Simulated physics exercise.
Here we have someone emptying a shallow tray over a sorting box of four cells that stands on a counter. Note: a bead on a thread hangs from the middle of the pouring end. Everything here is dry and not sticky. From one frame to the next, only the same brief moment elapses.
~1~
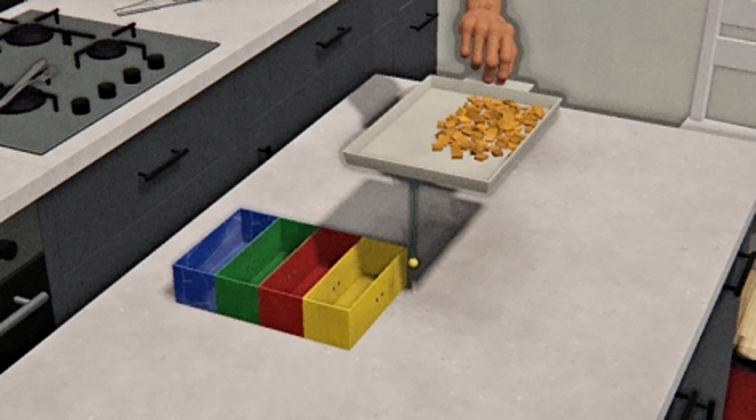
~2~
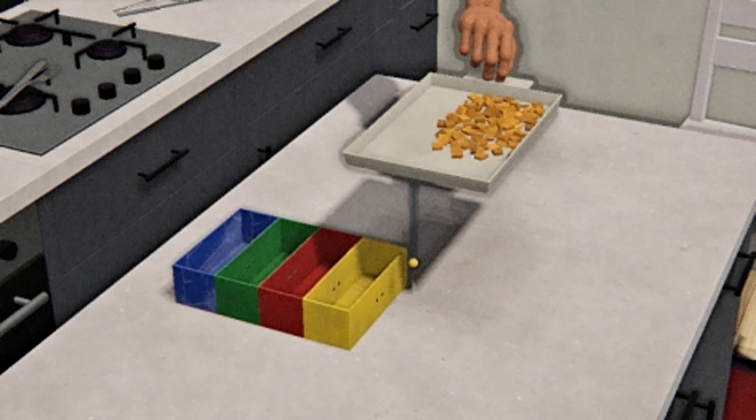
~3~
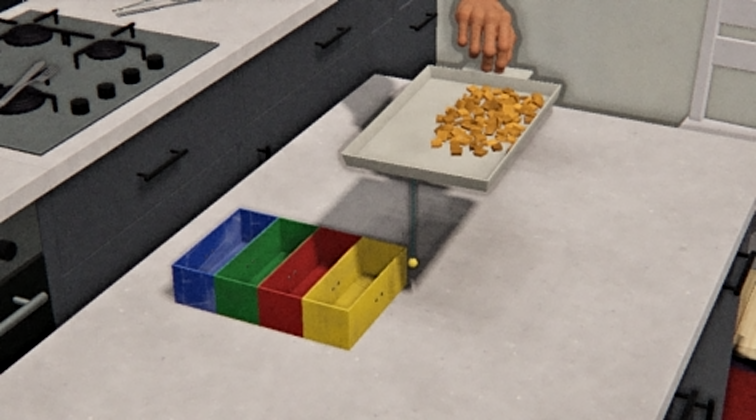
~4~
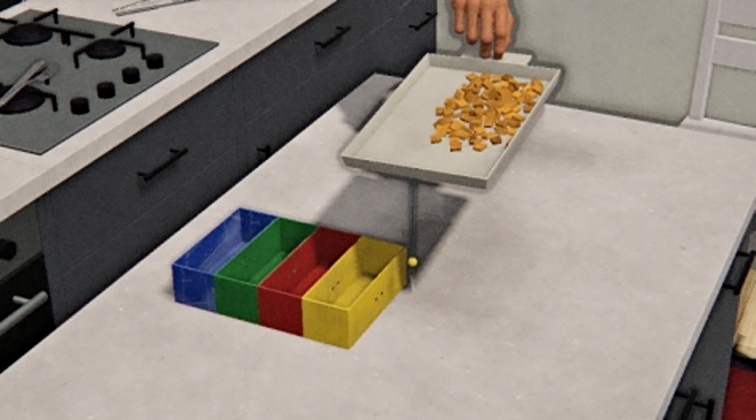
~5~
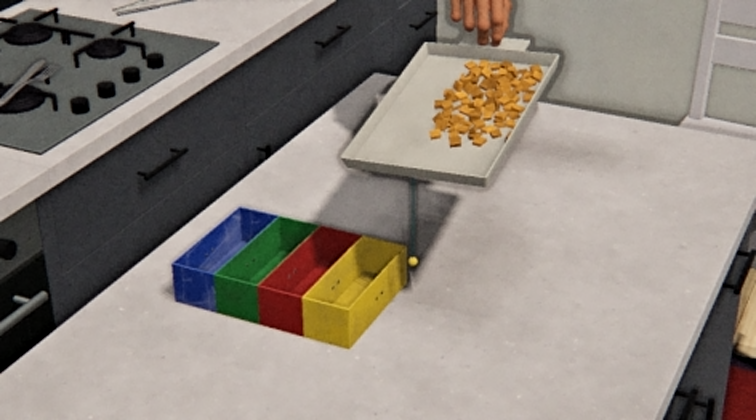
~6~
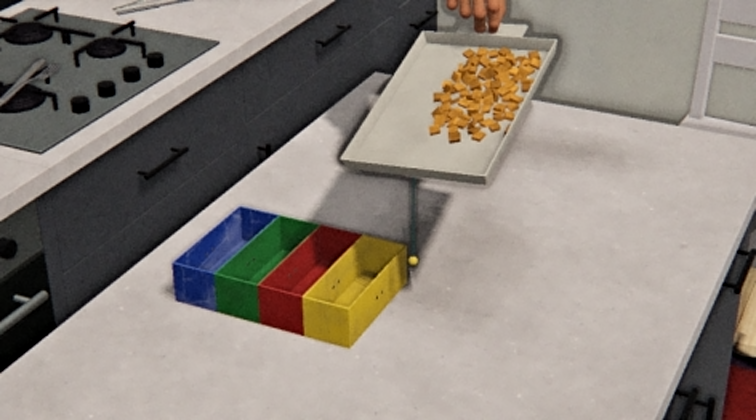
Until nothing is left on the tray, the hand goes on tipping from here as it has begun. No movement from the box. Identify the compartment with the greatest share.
Greatest share: Yellow.
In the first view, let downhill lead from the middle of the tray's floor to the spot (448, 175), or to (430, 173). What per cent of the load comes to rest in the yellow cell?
In turn 0 and 10 in a hundred.
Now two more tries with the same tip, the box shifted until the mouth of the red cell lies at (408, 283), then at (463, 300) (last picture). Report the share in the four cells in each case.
In turn 100 and 50 in a hundred.
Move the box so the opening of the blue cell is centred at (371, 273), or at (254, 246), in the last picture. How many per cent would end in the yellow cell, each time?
It would be roughly 0 per cent, followed by roughly 30 per cent.
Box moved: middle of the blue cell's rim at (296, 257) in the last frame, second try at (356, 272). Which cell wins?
The first time it is the cell in green; the second time it is the blue one.
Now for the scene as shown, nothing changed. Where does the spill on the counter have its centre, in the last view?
Their middle ends up at roughly (395, 334).
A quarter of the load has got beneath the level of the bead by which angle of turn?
80 degrees.
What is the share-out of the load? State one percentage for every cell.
I'd put the blue cell at 0 percent, the green cell at 0 percent, the red cell at 20 percent and the yellow cell at 60 percent.
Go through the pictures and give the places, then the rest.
Corners of the pouring end near (347, 151) and (487, 180), level; middle of the load near (480, 129), small crackers; bead on its thread near (413, 263); blue cell near (195, 285); green cell near (237, 296); red cell near (281, 308); yellow cell near (327, 320), in the first frame.
Corners of the pouring end near (347, 151) and (487, 180), level; middle of the load near (480, 127), in the second frame.
Corners of the pouring end near (346, 153) and (486, 178), tipped barely, lowest at the left corner; middle of the load near (480, 121), in the third frame.
Corners of the pouring end near (345, 154) and (485, 177), tipped a little, lowest at the left corner; middle of the load near (479, 112), in the fourth frame.
Corners of the pouring end near (345, 156) and (484, 175), tipped a little, lowest at the left corner; middle of the load near (478, 104), in the fifth frame.
Corners of the pouring end near (345, 157) and (483, 173), tipped clearly, lowest at the left corner; middle of the load near (477, 95); blue cell near (195, 283); green cell near (237, 295); red cell near (281, 306); yellow cell near (326, 318), in the sixth frame.
Shortly afterwards, tray tipped steeply; the bulk on the tray; a little falling or outside the box.
Next, tray tipped right over; near a third on the tray; near a quarter in the yellow cell; a little in the red cell; near a quarter falling or outside the box.
Some moments later, tray tipped past a quarter turn; near half in the yellow cell; near a quarter in the red cell; near a quarter falling or outside the box.
In the end, tray tipped past a quarter turn; near half in the yellow cell; near a quarter in the red cell; none at all in the green cell; none at all in the blue cell; near a quarter outside the box.
